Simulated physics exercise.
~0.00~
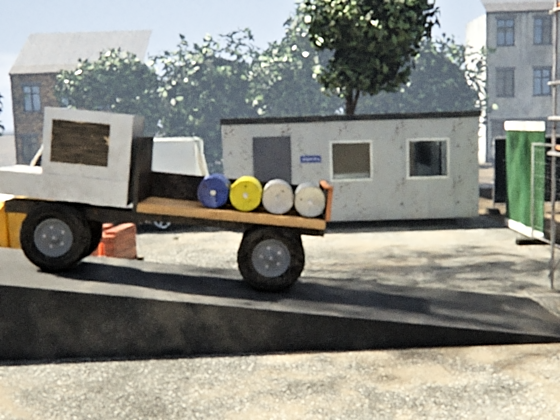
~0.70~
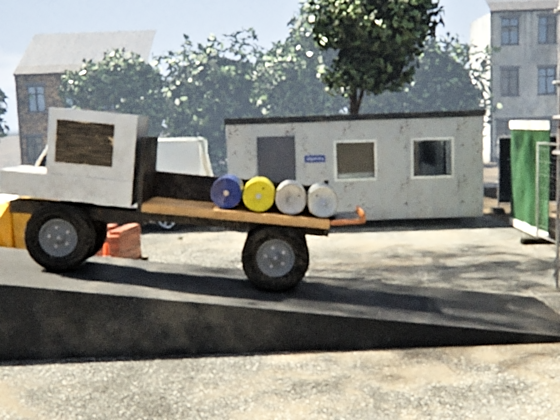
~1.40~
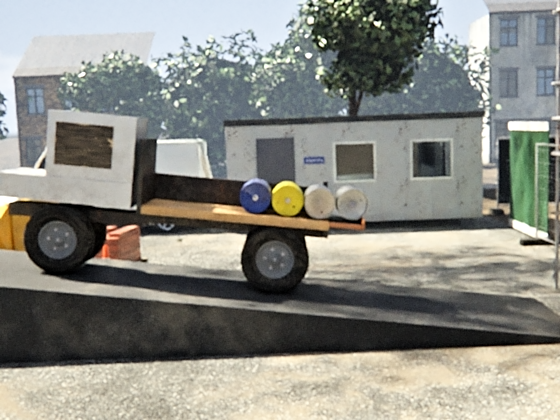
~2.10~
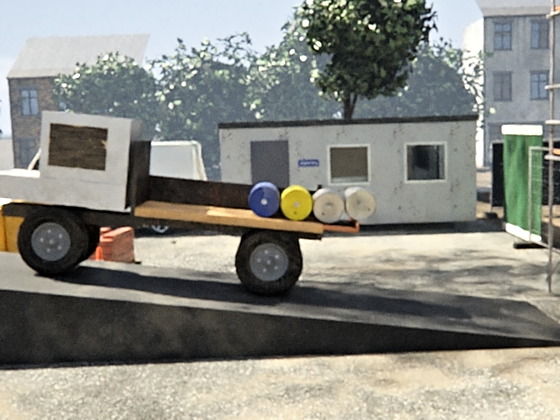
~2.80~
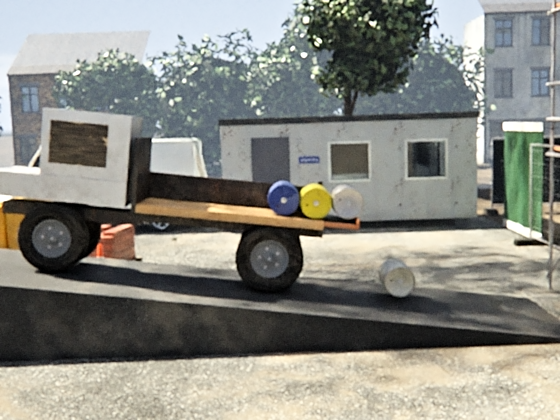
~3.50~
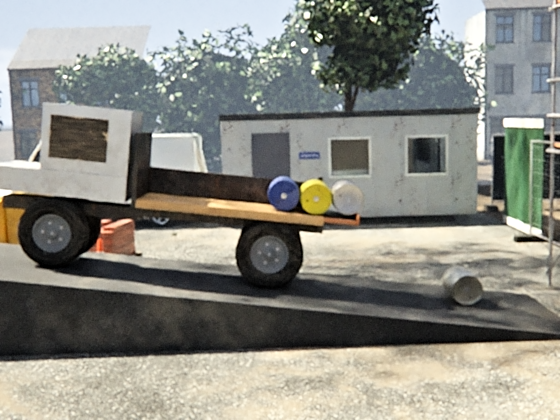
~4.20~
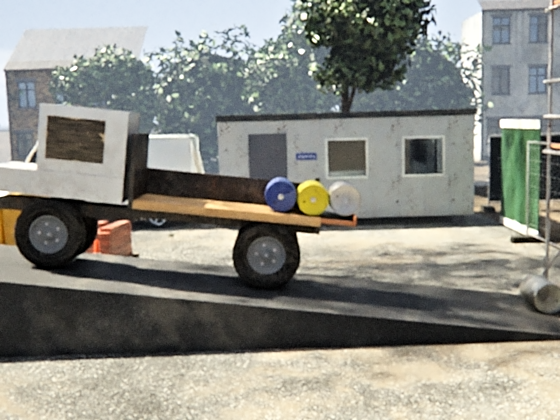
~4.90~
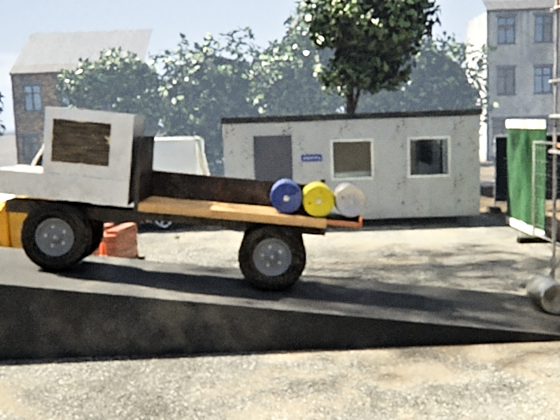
The video shows a pick-up parked nose-up on a ramp as its tailgate drops and four kegs roll right along the bed; one pale keg falls off the back and rolls down the ramp, while the blue, yellow and other pale kegs stay aboard near the lowered tailgate.
